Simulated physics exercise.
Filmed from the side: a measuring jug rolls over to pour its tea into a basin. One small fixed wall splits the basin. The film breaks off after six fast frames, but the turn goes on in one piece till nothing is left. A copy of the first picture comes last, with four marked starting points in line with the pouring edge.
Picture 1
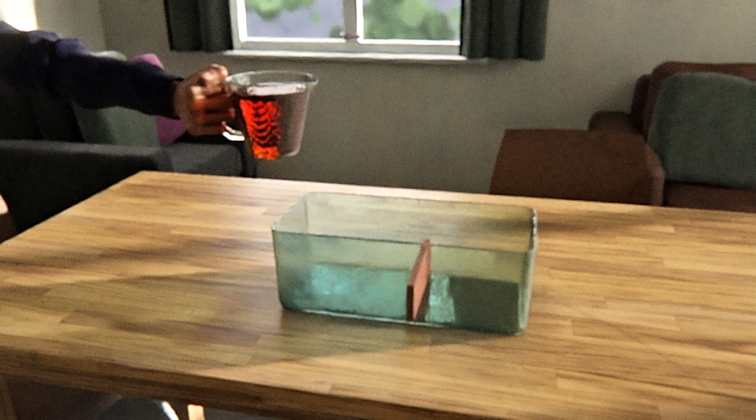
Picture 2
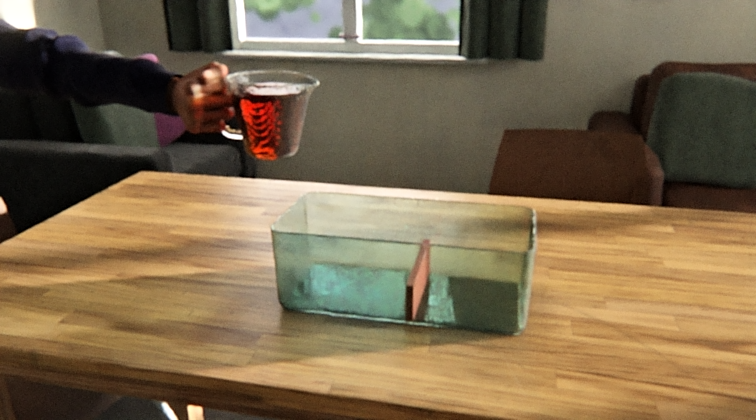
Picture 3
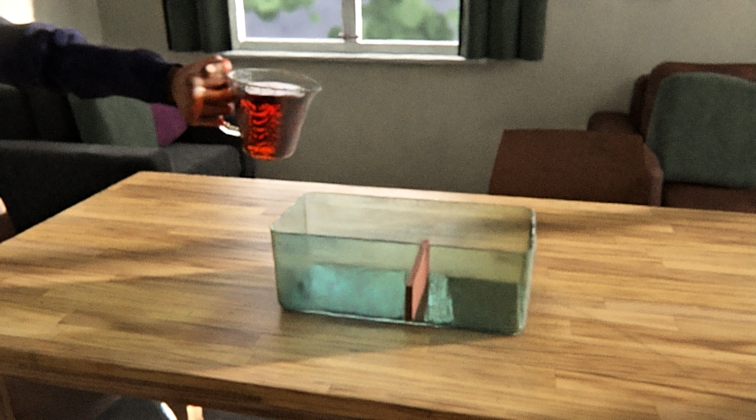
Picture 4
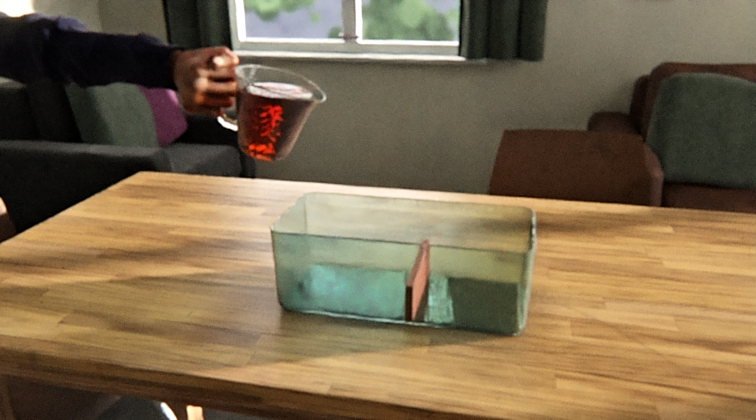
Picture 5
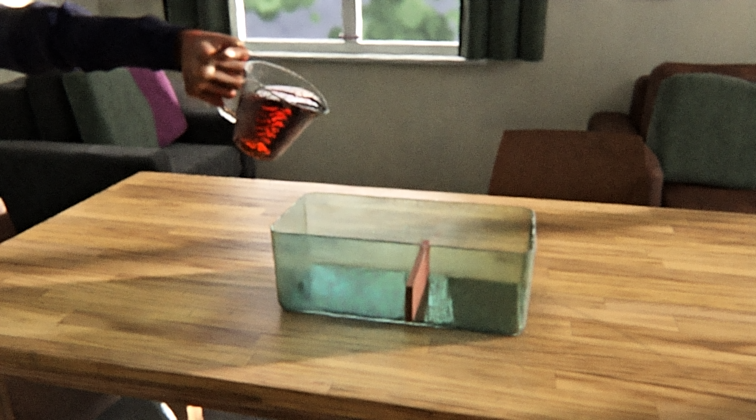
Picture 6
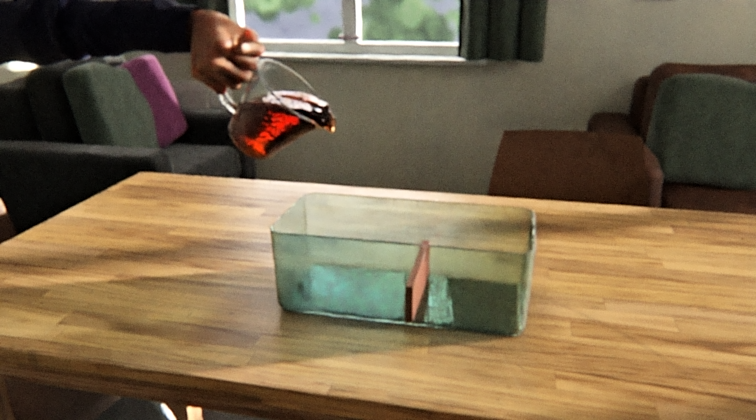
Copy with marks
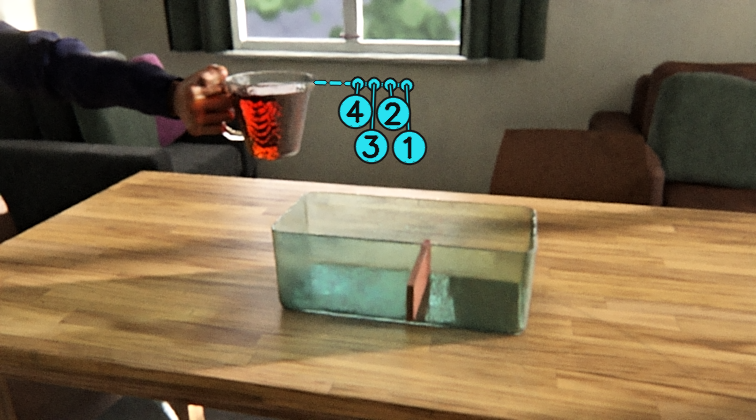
The clip opens with a hand holding a clear measuring jug of reddish tea upright above a glass basin with a low dividing wall, on a wooden table. The hand tilts the jug to the right, slowly at first and then more steeply, until the tea reaches over the lip.
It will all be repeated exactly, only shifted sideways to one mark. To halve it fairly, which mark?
It is 2.
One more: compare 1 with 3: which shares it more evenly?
That would be 3.
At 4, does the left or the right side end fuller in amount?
More ends on the left.
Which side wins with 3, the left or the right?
More ends on the left.
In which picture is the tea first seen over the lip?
In picture 6.
On the marked copy, 1 at (406, 85); 2 at (390, 84); 3 at (374, 84); 4 at (357, 83).
With 1, about 18 % ends left of the wall and 79 % right of it; 3 % is lost outside.
With 2, about 50 % ends left of the wall and 47 % right of it; 3 % is lost outside.
With 3, about 68 % ends left of the wall and 29 % right of it; 3 % is lost outside.
With 4, about 85 % ends left of the wall and 11 % right of it; 3 % is lost outside.
